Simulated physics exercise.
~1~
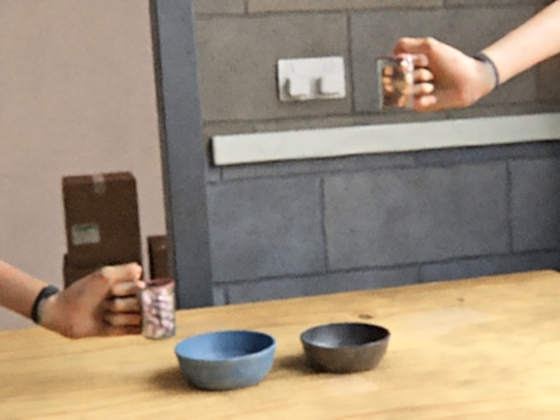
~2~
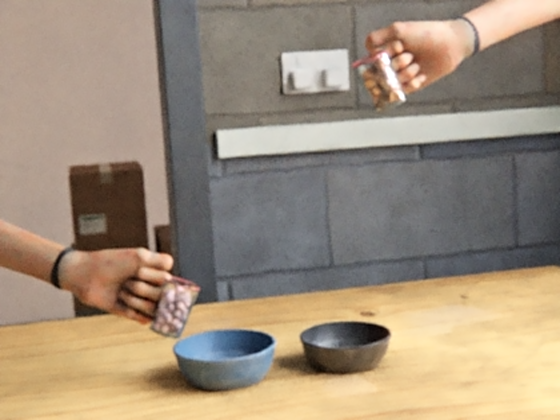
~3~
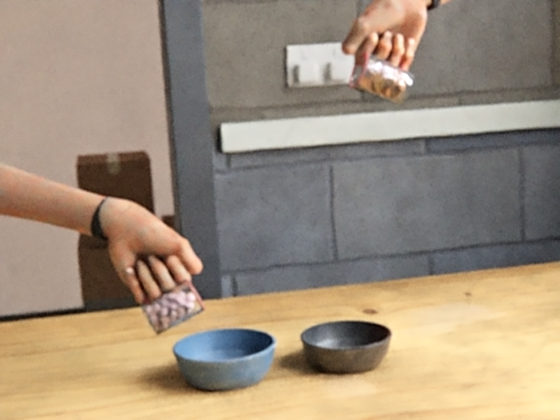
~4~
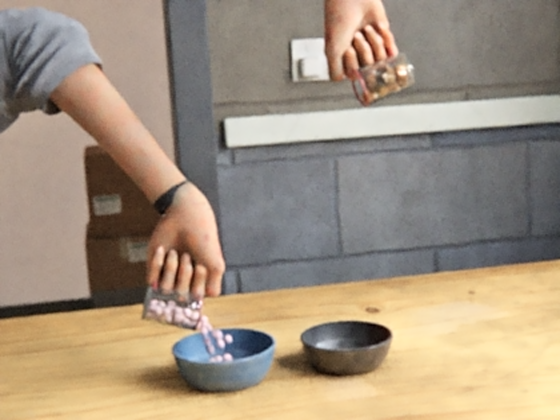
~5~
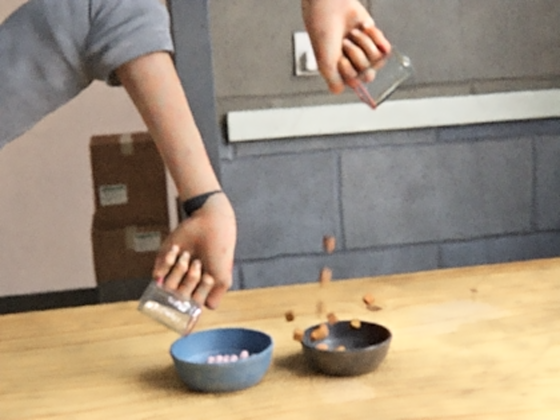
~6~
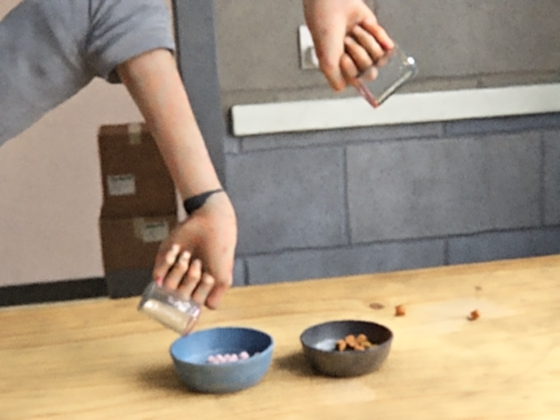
Two hands tip clear cups of small pieces over shallow bowls; pink ones pour from low down into the blue bowl at left and all stay in, while orange-brown ones fall from higher up toward the dark bowl, most landing inside and a few on the wooden table.
